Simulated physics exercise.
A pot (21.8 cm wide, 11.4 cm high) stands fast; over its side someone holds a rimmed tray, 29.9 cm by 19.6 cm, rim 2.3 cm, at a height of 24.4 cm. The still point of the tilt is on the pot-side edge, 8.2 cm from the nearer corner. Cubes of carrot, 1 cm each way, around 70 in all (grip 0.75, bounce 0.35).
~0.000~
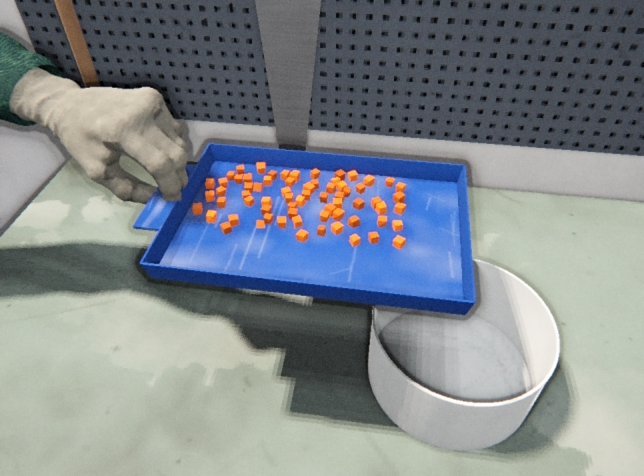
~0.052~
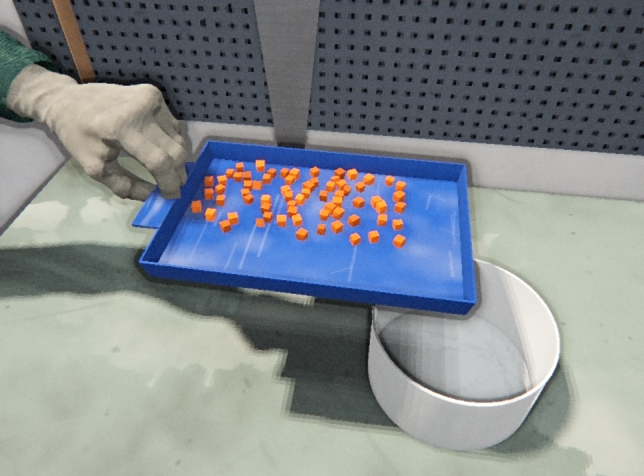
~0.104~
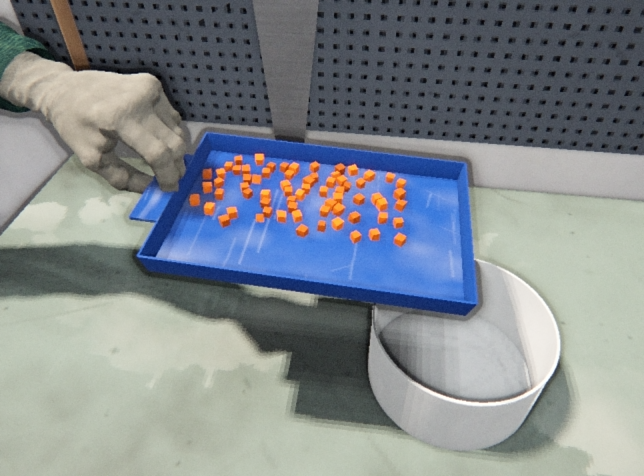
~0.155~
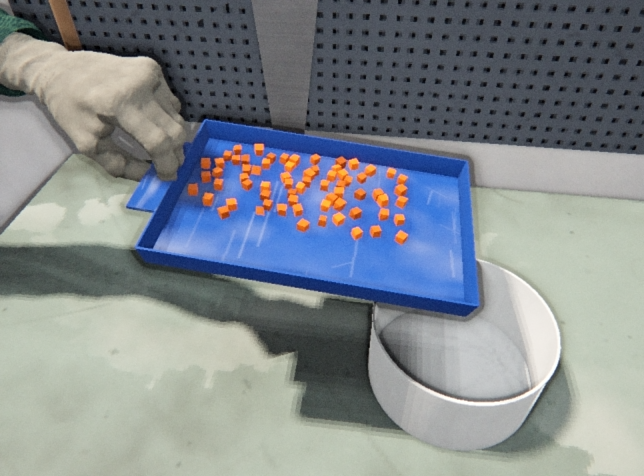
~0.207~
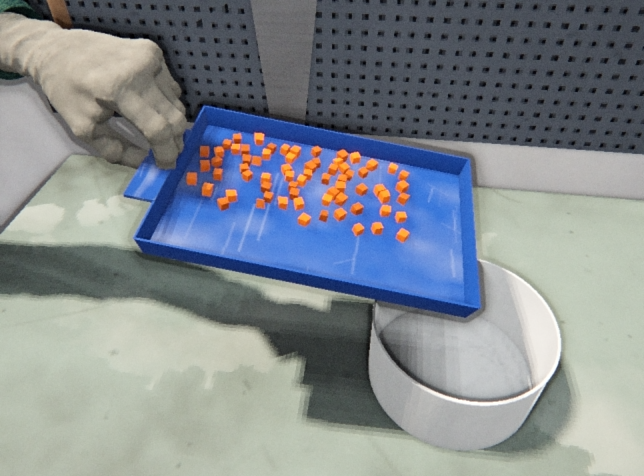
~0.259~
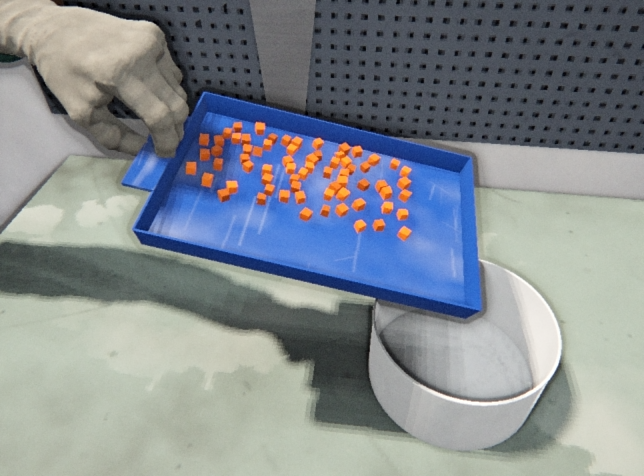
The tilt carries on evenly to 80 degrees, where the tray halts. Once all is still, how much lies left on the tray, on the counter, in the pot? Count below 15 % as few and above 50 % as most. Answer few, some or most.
Tray: Some, counter: Some, pot: Some.
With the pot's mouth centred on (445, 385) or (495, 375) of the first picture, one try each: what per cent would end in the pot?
About 50 and 60 per cent.
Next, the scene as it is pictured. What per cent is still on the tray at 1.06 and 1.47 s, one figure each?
About 70, 45.
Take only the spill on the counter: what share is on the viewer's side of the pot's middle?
Roughly 90 per cent.
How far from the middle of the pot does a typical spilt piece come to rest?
Roughly 30 cm.
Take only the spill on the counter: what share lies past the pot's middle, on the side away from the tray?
About 80 per cent.
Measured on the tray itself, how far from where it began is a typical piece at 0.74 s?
Some 6 cm.
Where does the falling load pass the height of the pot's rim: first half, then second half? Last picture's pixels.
At about (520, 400), then at (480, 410).
After 0.74 s, tilt 45 degrees; the tray holds 100 %, the pot 0 %.
Then, at 1.06 s, tilt 67 degrees; the tray holds 70 %, the pot 10 %.
After 1.47 s, tilt 80 degrees; the tray holds 45 %, the pot 25 %.
By 2.6 s all is still; tray 40 %, counter 35 %, pot 25 %.
